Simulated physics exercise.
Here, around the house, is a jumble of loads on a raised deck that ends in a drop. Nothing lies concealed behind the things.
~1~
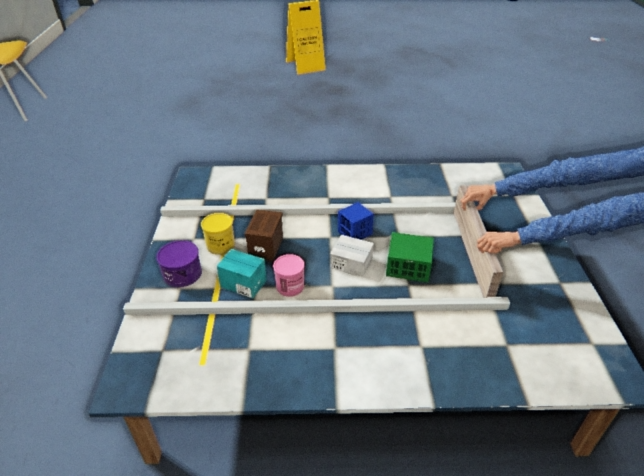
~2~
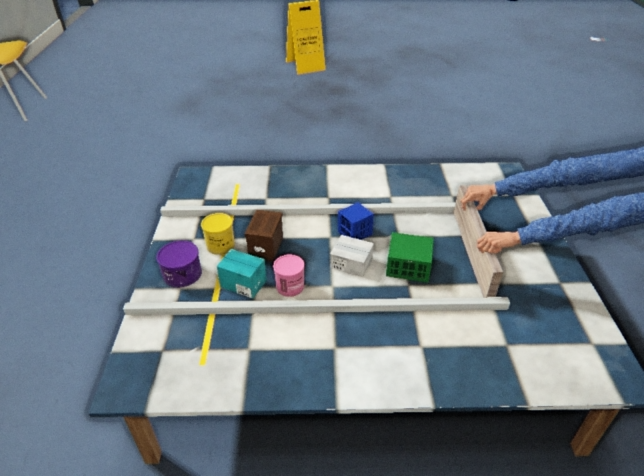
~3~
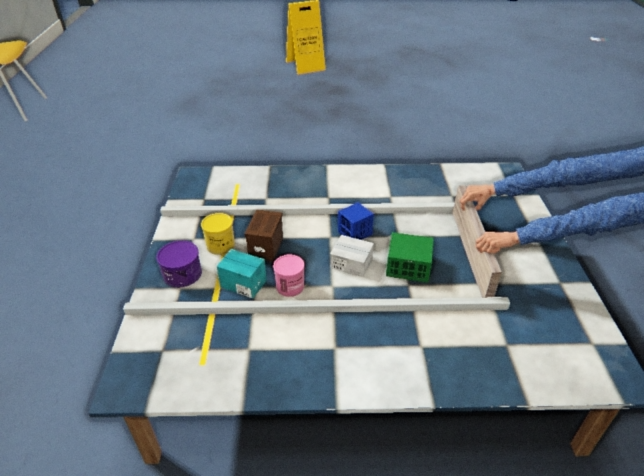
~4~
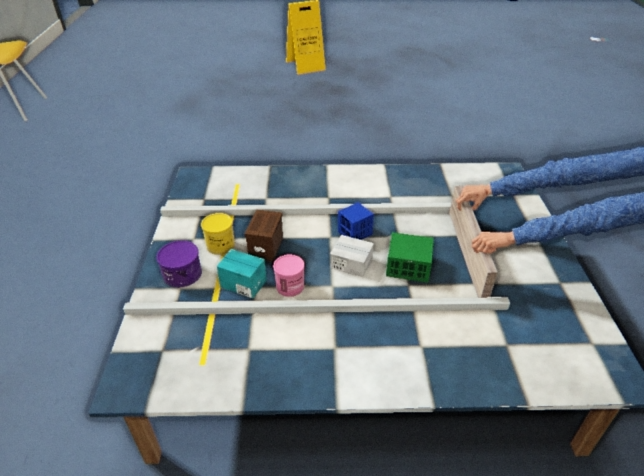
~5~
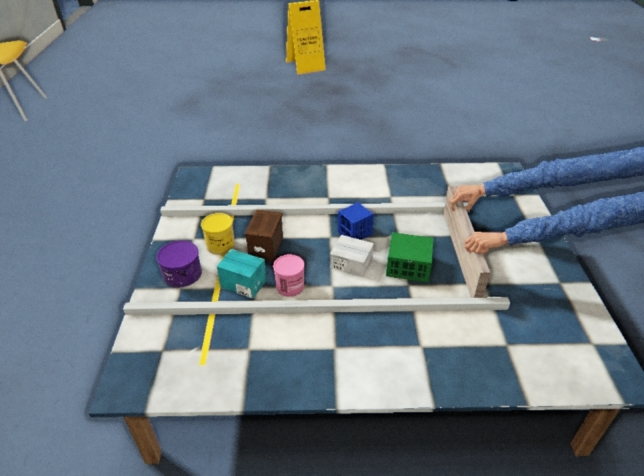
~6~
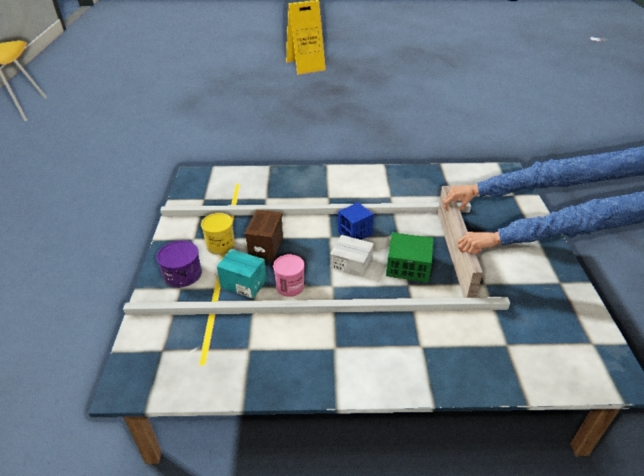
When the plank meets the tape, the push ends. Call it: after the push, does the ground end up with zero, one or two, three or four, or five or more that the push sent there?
The ground ends up with one or two.
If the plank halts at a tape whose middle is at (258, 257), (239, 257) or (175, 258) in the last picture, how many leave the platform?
In order, the counts are 0, 0 and 5.
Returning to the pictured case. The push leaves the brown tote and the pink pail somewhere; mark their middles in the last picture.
Looks like one lands around (183, 237), and the other around (199, 286).
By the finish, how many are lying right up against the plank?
The number is 3.
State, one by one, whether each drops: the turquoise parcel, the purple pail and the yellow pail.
Result - turquoise parcel retained, purple pail dropped, yellow pail retained.
Soon after, none off yet; purple pail at rest near (180, 264); yellow pail at rest near (219, 234); turquoise parcel at rest near (242, 274).
In the end, the number that fall off is one or two; gone, purple pail.
